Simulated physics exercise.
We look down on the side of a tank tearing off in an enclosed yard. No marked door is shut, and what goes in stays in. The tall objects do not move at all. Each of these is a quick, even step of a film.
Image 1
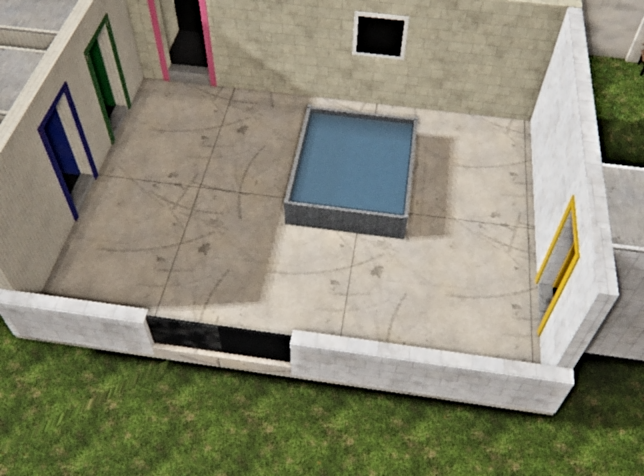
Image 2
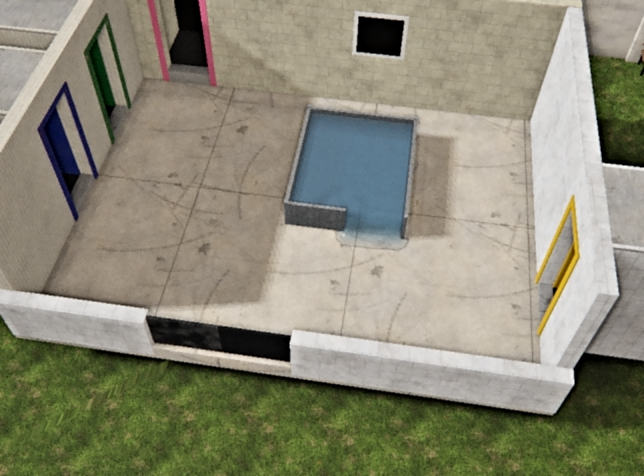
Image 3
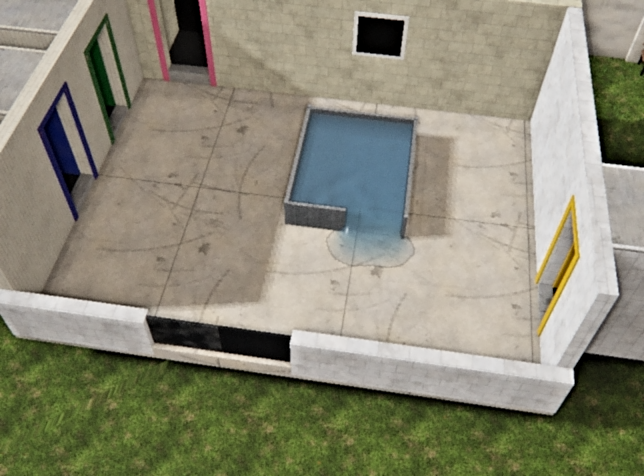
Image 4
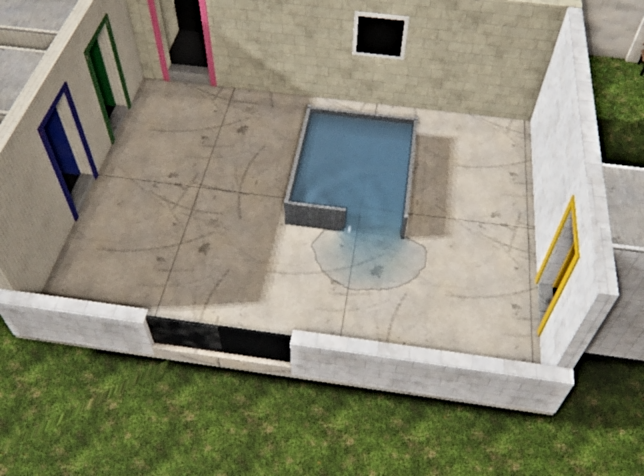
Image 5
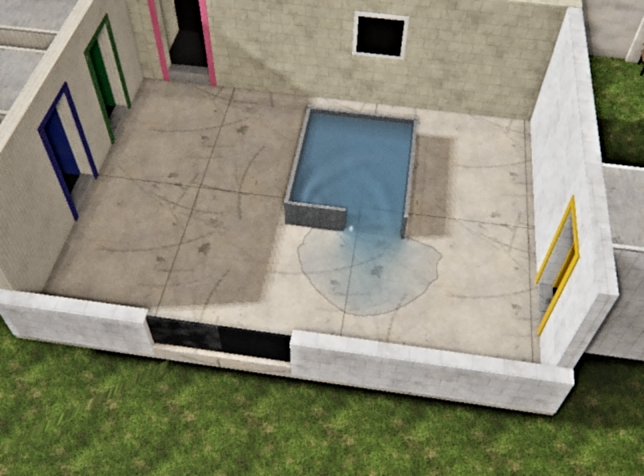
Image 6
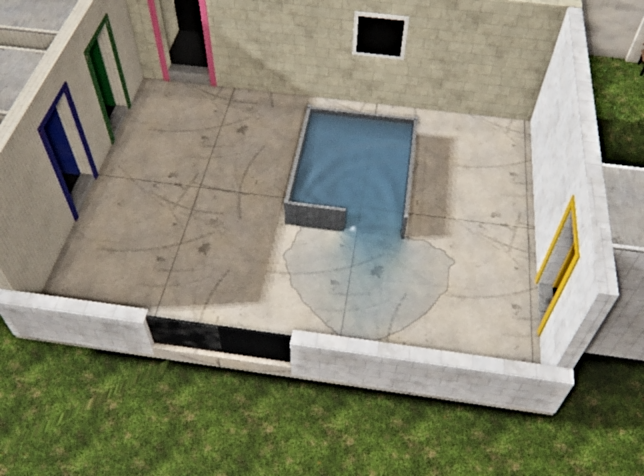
In a walled yard, a tank's side opens and water spreads across the pale floor.
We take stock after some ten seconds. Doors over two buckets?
As I see it, yellow door: Over two buckets; blue door: At most two buckets; green door: At most two buckets; pink door: At most two buckets.
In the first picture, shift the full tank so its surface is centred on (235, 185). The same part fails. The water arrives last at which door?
Result: The door marked pink.
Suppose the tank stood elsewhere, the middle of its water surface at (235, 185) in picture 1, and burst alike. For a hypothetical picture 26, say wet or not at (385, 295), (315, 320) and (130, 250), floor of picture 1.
In that order: Reached by the flood, reached by the flood, reached by the flood.
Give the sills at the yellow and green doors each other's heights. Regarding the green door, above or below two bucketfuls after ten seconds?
The green door falls short.
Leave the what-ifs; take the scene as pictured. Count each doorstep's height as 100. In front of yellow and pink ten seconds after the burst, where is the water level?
Roughly 180 % and 20 %, respectively.
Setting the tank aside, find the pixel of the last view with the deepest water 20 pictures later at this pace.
At about (531, 387).
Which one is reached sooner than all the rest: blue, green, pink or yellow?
I choose the yellow-painted one.
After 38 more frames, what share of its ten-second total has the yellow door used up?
I make it 50 per cent.
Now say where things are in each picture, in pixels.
Still water in the water tank at (354, 162), in the first picture.
Water pours out at (373, 227) and has run to (340, 237), in the second picture.
The front is at (340, 256), out from the gap at (373, 228), in the third picture.
Water pours out at (373, 228) and has run to (347, 283), in the fourth picture.
Water pours out at (373, 228) and has run to (350, 308), in the fifth picture.
Water pours out at (373, 228) and has run to (346, 334), in the sixth picture.
A moment on, water covers 15 % of the floor; the yellow door not reached, the blue door not reached, the green door not reached, the pink door not reached.
Next, water covers 20 % of the floor; the yellow door wet at the sill, nothing in, the blue door not reached, the green door not reached, the pink door not reached.
Then, water covers 30 % of the floor; the yellow door under two buckets in, the blue door not reached, the green door not reached, the pink door not reached.
Later, water covers 65 % of the floor; the yellow door over two buckets in, the blue door wet at the sill, nothing in, the green door not reached, the pink door not reached.
In the end, water covers 90 % of the floor; the yellow door far over two buckets in, the blue door wet at the sill, nothing in, the green door wet at the sill, nothing in, the pink door wet at the sill, nothing in.
